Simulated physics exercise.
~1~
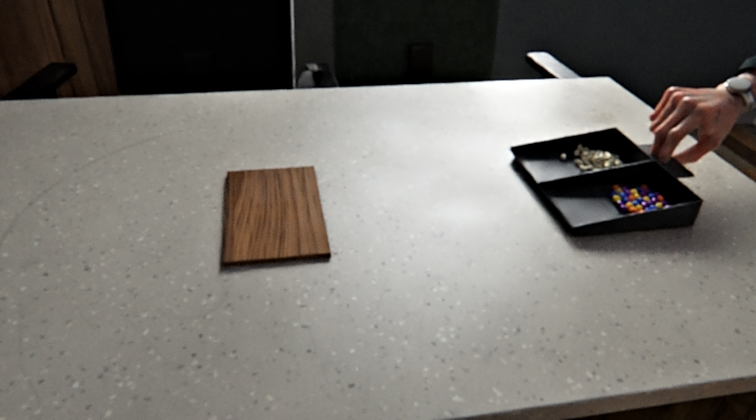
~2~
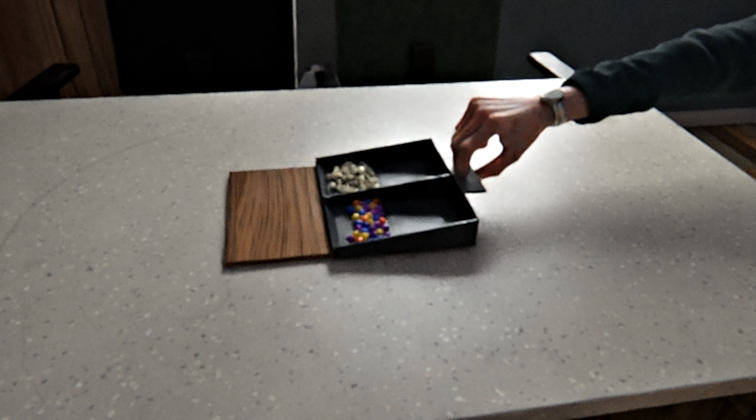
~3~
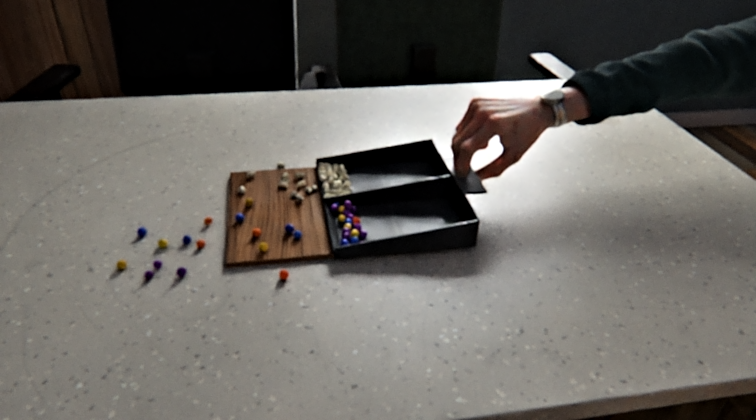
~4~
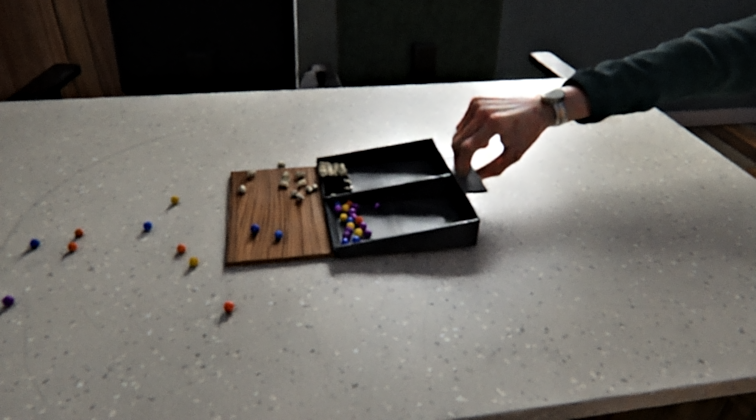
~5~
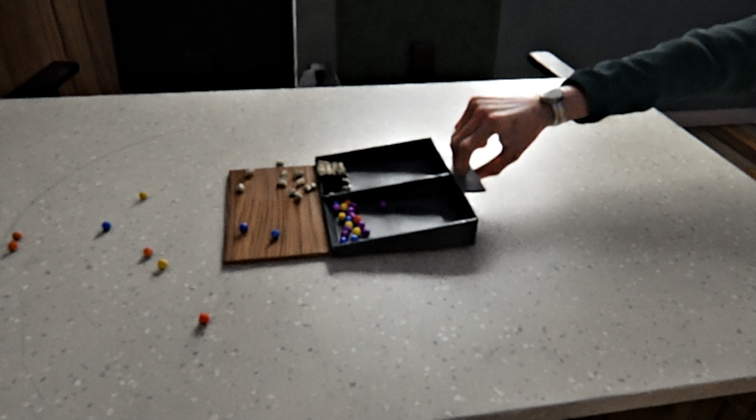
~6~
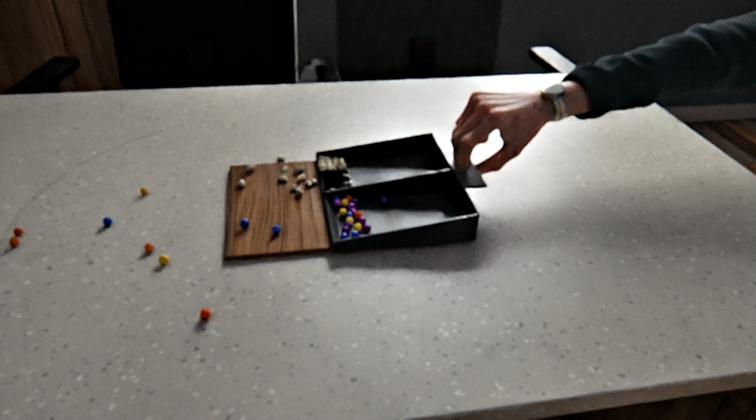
Hand sliding a black two-part tray left into a wooden board, coloured beads and pale pieces spilling out, some staying inside.
